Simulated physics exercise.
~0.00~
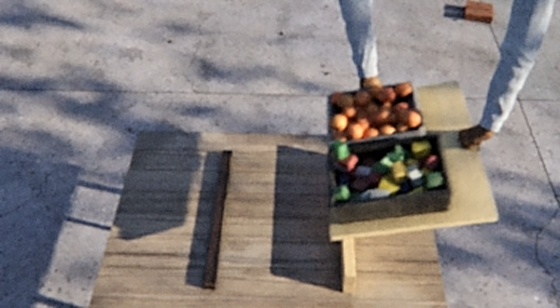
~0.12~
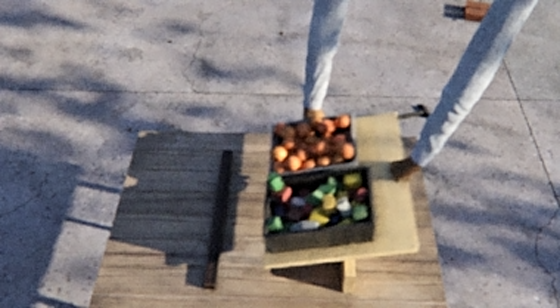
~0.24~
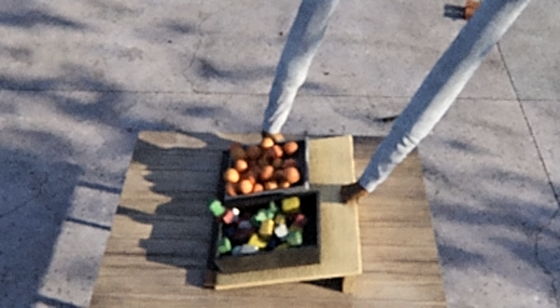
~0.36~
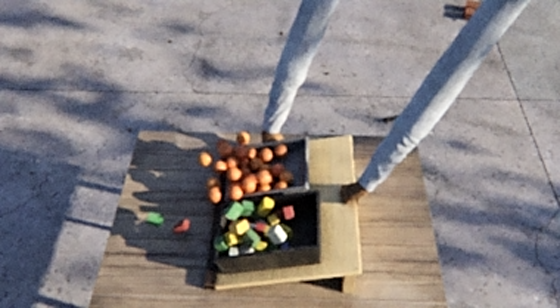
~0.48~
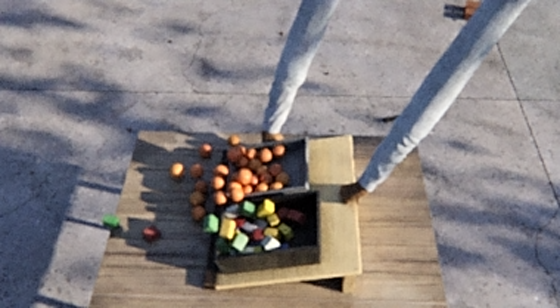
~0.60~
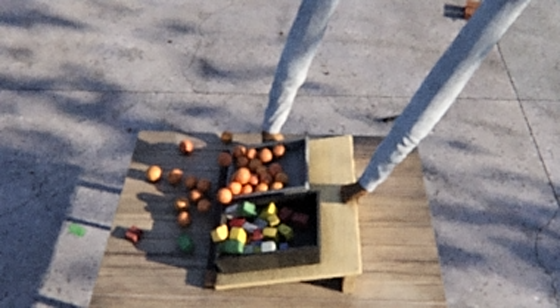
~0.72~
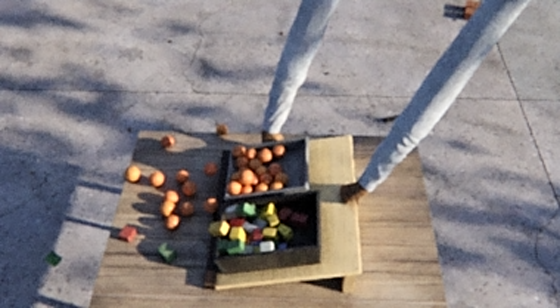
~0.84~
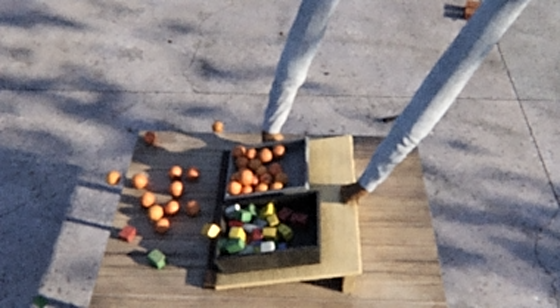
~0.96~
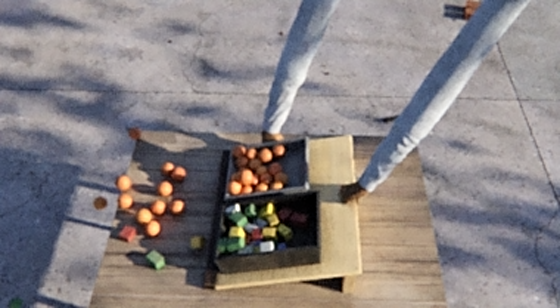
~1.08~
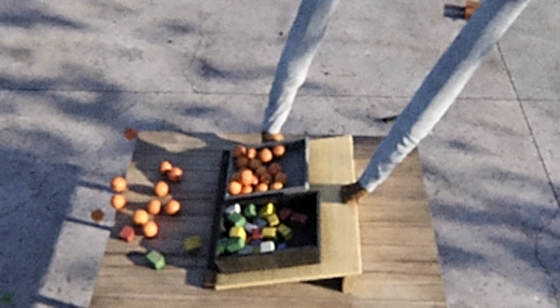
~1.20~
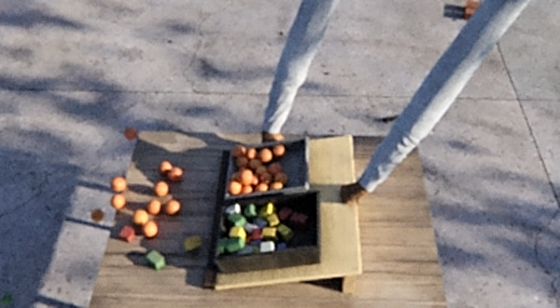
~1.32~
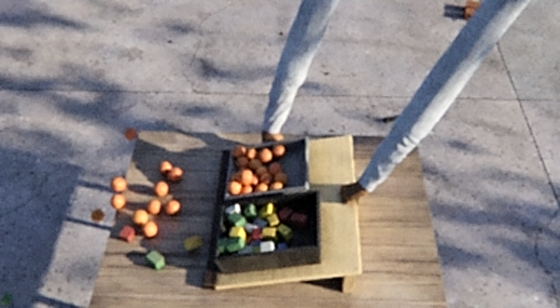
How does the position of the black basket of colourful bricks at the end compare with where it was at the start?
It starts over the right side of the table and ends further left and lower in view, near the middle of the table beside the dark strip.
